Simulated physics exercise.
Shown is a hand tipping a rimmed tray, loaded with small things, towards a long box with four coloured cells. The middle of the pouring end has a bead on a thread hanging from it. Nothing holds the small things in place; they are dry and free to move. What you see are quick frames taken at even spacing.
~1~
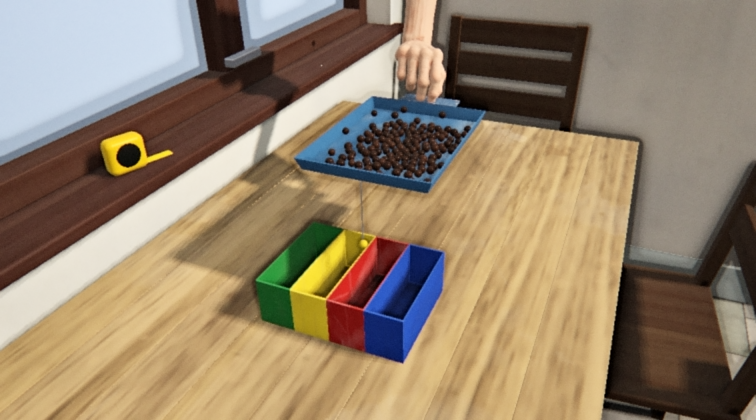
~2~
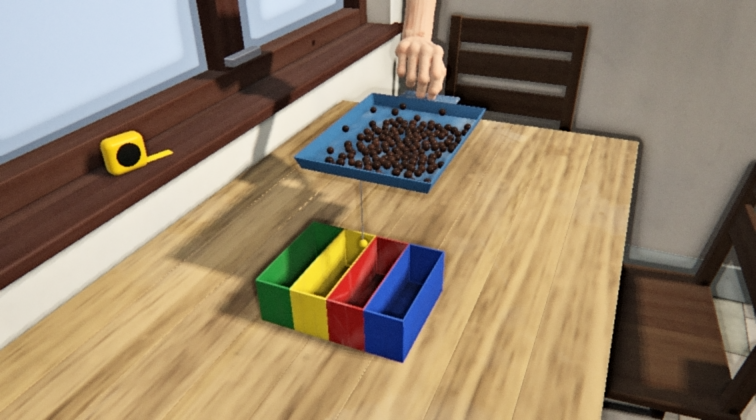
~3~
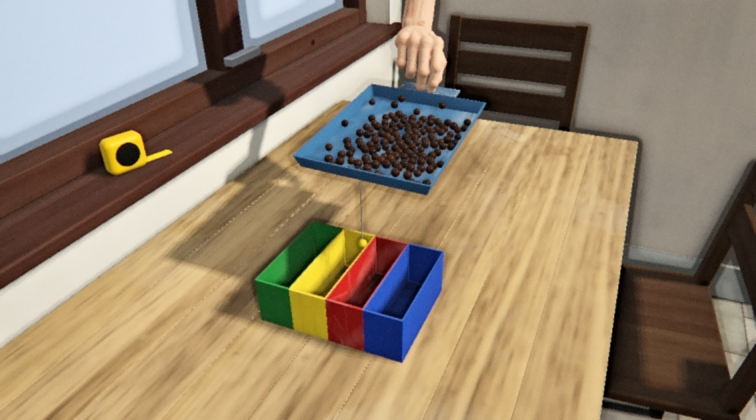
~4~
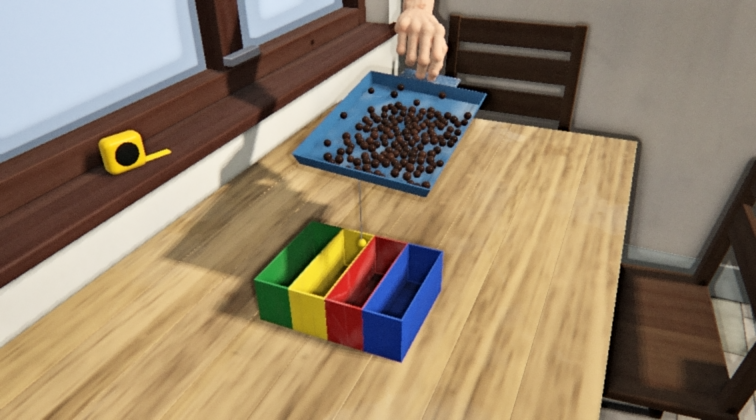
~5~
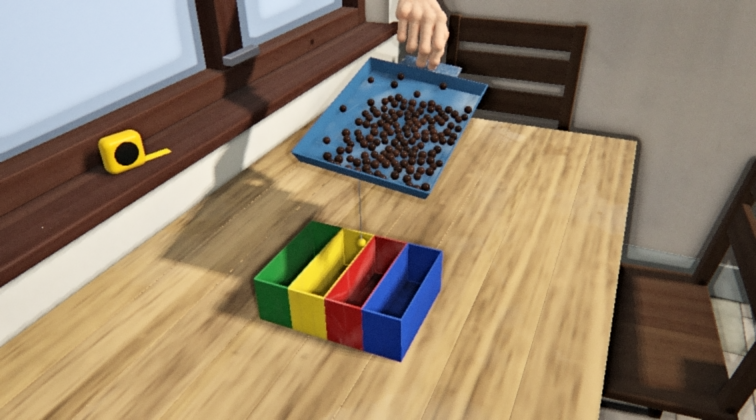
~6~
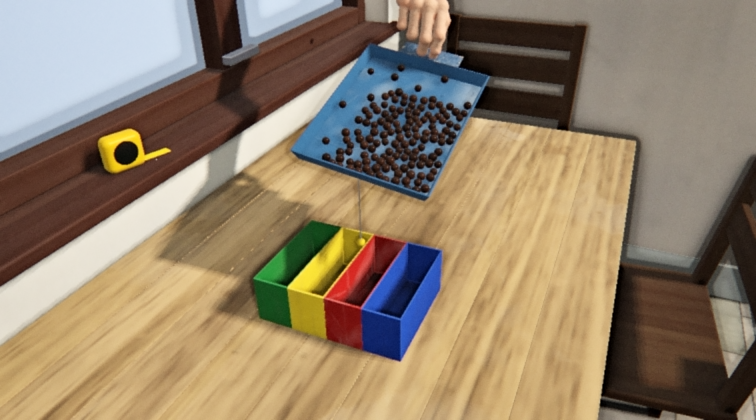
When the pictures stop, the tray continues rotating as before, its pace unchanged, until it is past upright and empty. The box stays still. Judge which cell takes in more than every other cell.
The blue cell takes in the most.
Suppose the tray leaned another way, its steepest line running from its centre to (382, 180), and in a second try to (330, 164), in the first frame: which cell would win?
First try: That blue cell. Second try: The green cell.
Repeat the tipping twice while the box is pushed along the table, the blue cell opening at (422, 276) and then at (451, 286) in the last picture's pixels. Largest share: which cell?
Taking the two placings in order, you'd get the blue cell and then that red cell.
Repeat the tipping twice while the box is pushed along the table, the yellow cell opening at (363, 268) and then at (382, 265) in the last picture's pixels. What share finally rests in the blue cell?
First try: Roughly 50 per cent; second try: Roughly 20 per cent.
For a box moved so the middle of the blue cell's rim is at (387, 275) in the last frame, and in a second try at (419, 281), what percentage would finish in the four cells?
About 30 per cent, then about 80 per cent.
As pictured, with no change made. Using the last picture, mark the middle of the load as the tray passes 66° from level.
Load centre: Approx. (409, 197).
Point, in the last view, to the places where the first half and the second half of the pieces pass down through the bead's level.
Roughly at (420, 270) first, and then at (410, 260).
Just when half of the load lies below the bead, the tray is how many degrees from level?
Somewhere near 80 degrees, I'd say.
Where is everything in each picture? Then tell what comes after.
Corners of the pouring end near (301, 156) and (428, 180), level; middle of the load near (408, 146), chocolate balls; bead on its thread near (363, 244); green cell near (275, 301); yellow cell near (310, 311); red cell near (346, 322); blue cell near (384, 333), in the first frame.
Corners of the pouring end near (301, 156) and (428, 180), level; middle of the load near (408, 145), in the second frame.
Corners of the pouring end near (300, 154) and (427, 182), tipped barely, lowest at the right corner; middle of the load near (408, 142), in the third frame.
Corners of the pouring end near (299, 152) and (427, 185), tipped a little, lowest at the right corner; middle of the load near (407, 138), in the fourth frame.
Corners of the pouring end near (298, 150) and (426, 188), tipped clearly, lowest at the right corner; middle of the load near (408, 135), in the fifth frame.
Corners of the pouring end near (297, 148) and (426, 191), tipped clearly, lowest at the right corner; middle of the load near (408, 135), all but a few on the move; green cell near (273, 299); yellow cell near (307, 309); red cell near (343, 320); blue cell near (381, 331), in the sixth frame.
Shortly afterwards, tray tipped steeply; near two thirds on the tray; a little in the blue cell; only a few in the red cell; near a quarter falling or outside the box.
Next, tray tipped past a quarter turn; near half in the blue cell; a little in the red cell; near a third falling or outside the box.
Some moments later, tray tipped past a quarter turn; near half in the blue cell; a little in the red cell; near a third falling or outside the box.
In the end, tray tipped past a quarter turn; near half in the blue cell; a little in the red cell; none at all in the yellow cell; none at all in the green cell; near a third outside the box.
